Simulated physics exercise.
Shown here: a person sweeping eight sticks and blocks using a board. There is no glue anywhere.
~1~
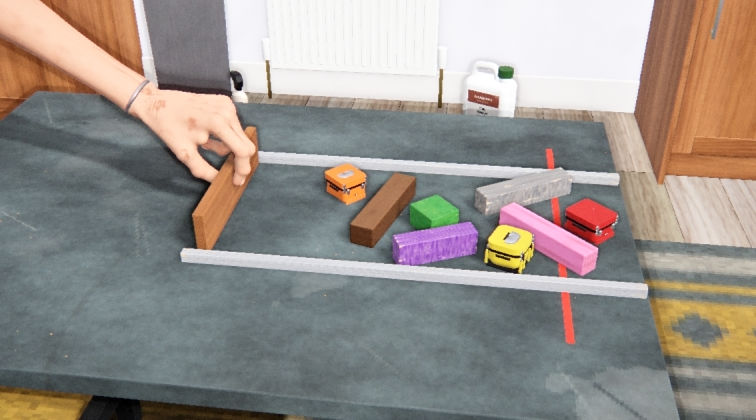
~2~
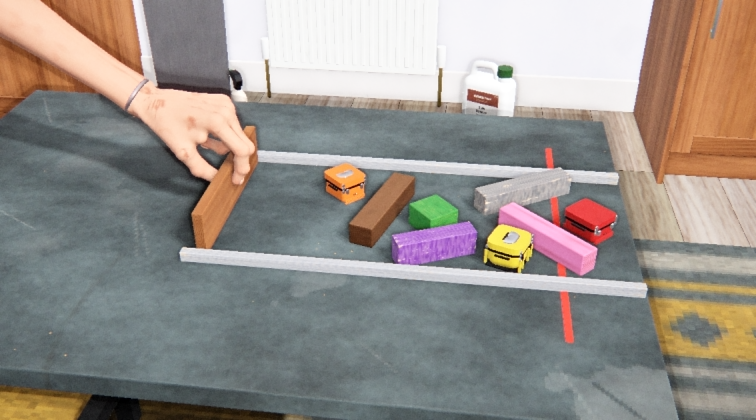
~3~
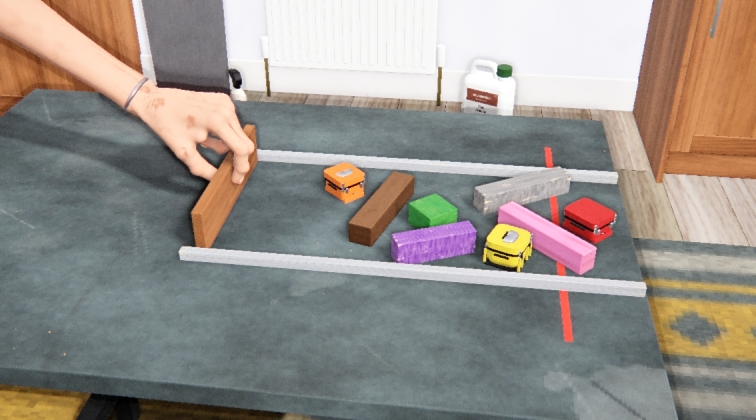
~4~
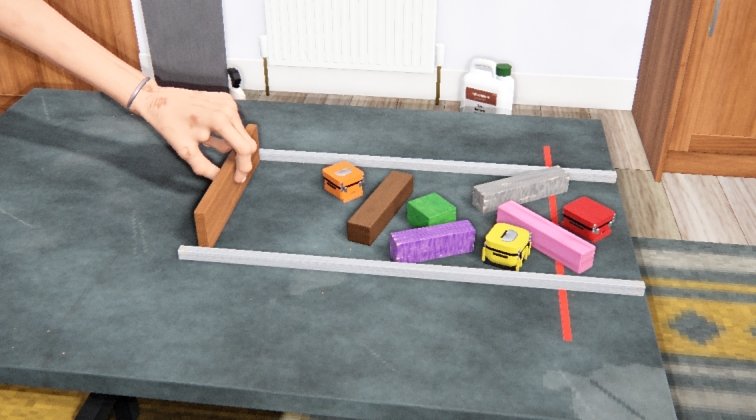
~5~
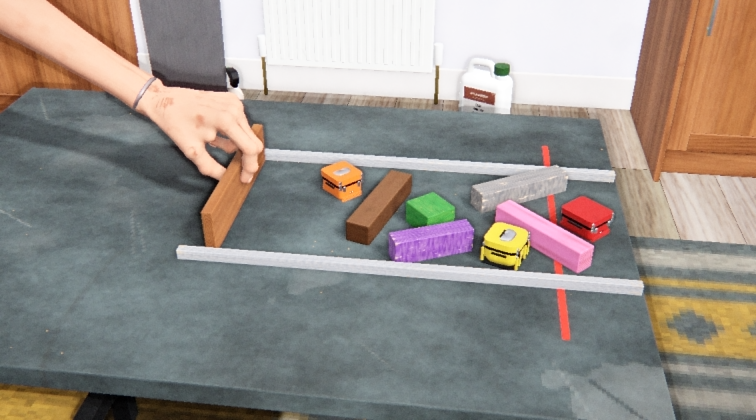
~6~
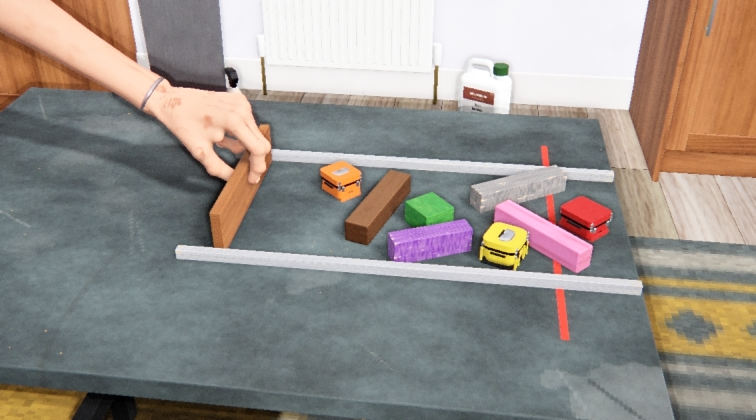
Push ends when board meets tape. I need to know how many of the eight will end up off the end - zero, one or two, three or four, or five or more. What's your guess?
I'd say three or four.
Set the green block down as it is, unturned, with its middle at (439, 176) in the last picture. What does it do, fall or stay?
Here the green block stays aboard.
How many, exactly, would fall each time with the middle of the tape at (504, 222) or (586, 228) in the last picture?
Down on the floor: 0 and 5.
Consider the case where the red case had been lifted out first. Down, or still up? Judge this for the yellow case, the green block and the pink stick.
The yellow case comes down, the green block is kept, the pink stick falls.
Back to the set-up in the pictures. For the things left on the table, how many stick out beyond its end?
The count is 2.
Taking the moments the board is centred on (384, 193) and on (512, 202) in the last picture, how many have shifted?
At first I count 3, and then 8.
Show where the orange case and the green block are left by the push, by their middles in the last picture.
In order, first (571, 191), then (617, 232).
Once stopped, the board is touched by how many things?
Well, it touches 3.
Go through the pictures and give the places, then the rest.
Red case (590, 222); pink stick (546, 238); grey bar (524, 191); board (229, 186); tape (558, 228), in the first picture.
Pink stick (545, 238); brown stick (384, 208), in the second picture.
Grey bar (523, 190); board (228, 184), in the third picture.
Red case (587, 220); yellow case (507, 247), in the fourth picture.
Pink stick (542, 235); green block (430, 214), in the fifth picture.
Red case (585, 220); pink stick (541, 235); grey bar (519, 188); board (244, 184); tape (553, 225), in the sixth picture.
A little later, none off yet; red case at rest near (585, 220); pink stick at rest near (541, 235); grey bar at rest near (519, 188).
Next, none off yet; red case at rest near (585, 220); pink stick at rest near (544, 234); grey bar moving near (526, 190).
Later still, none off yet; red case shifted about its own width near (622, 218); pink stick shifted about its own width near (620, 243); grey bar shifted about its own width near (591, 196).
When it is over, the number that fall off is three or four; down, yellow case, grey bar, pink stick and red case.
